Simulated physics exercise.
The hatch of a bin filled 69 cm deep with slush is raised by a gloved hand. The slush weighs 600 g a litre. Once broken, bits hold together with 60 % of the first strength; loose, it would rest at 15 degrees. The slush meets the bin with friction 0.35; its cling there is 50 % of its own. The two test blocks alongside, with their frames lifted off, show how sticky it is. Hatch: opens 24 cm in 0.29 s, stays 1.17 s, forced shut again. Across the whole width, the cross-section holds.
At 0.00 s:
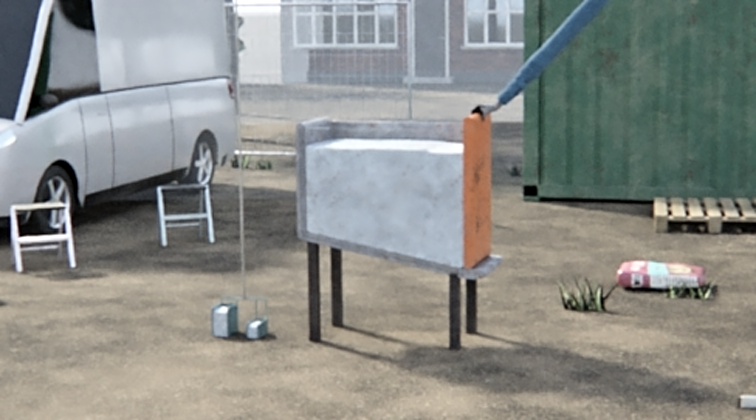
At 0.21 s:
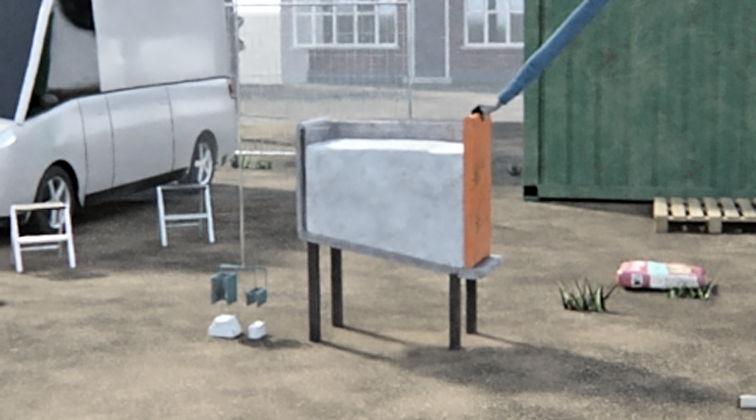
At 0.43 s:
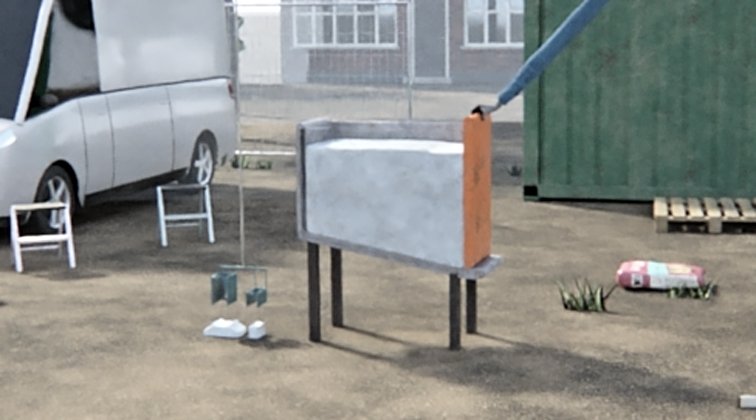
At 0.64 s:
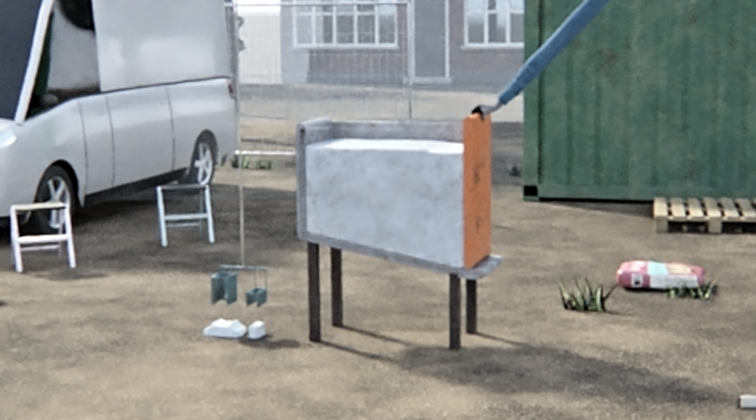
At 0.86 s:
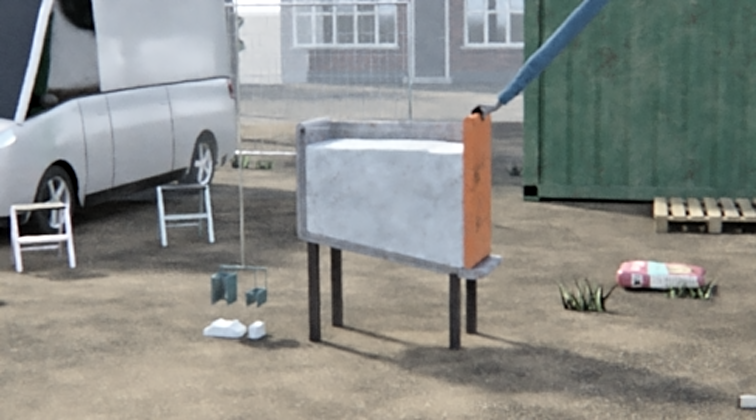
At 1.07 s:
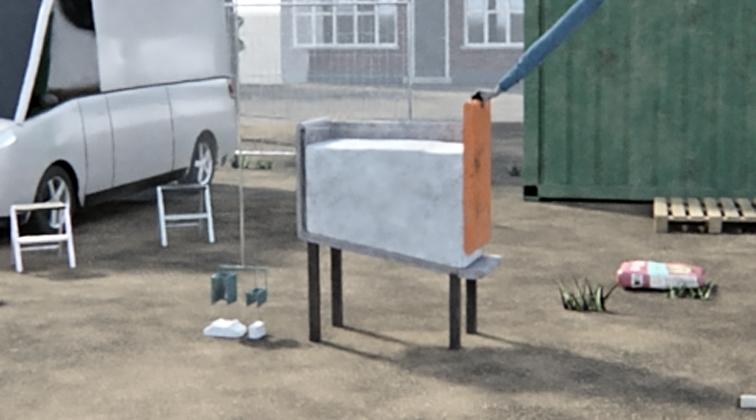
To begin with, a blue-sleeved arm holds the orange hatch of a slush-filled bin on legs while small casings lift off two pale blocks at left. The left block sags into a low mound as the smaller one barely changes, then the arm raises the hatch slightly and the slush stays still.
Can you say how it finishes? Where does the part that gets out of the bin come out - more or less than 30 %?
Result: More.
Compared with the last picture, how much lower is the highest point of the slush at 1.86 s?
By my estimate, near 2 cm.
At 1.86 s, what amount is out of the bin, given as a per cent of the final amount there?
Around 50 percent.
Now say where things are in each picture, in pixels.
In the first frame, top of the hatch at (468, 122), not yet moved; highest point of the slush at (321, 147); test blocks 15 cm, 7.2 cm high (left to right).
In the second frame, top of the hatch at (468, 122), not yet moved; highest point of the slush at (321, 147); test blocks 10.0 cm, 7.0 cm high (left to right).
In the third frame, top of the hatch at (468, 122), not yet moved; highest point of the slush at (321, 147); test blocks 7.1 cm, 7.0 cm high (left to right).
In the fourth frame, top of the hatch at (468, 122), not yet moved; highest point of the slush at (321, 147); test blocks 7.1 cm, 7.0 cm high (left to right).
In the fifth frame, top of the hatch at (468, 122), not yet moved; highest point of the slush at (321, 147); test blocks 7.1 cm, 7.0 cm high (left to right).
In the sixth frame, top of the hatch at (468, 107), moved 7.9 cm; highest point of the slush at (321, 147); test blocks 7.1 cm, 7.0 cm high (left to right).
By 1.43 s, the hatch is 24 cm open and 5 % is out.
By 1.86 s, the hatch is 24 cm open and 18 % is out.
By 2.29 s, the hatch is 24 cm open and 31 % is out.
By 2.72 s, the hatch is 5.9 cm open and 40 % is out.
By 3.21 s, at the end, the hatch is shut and 40 % is out.
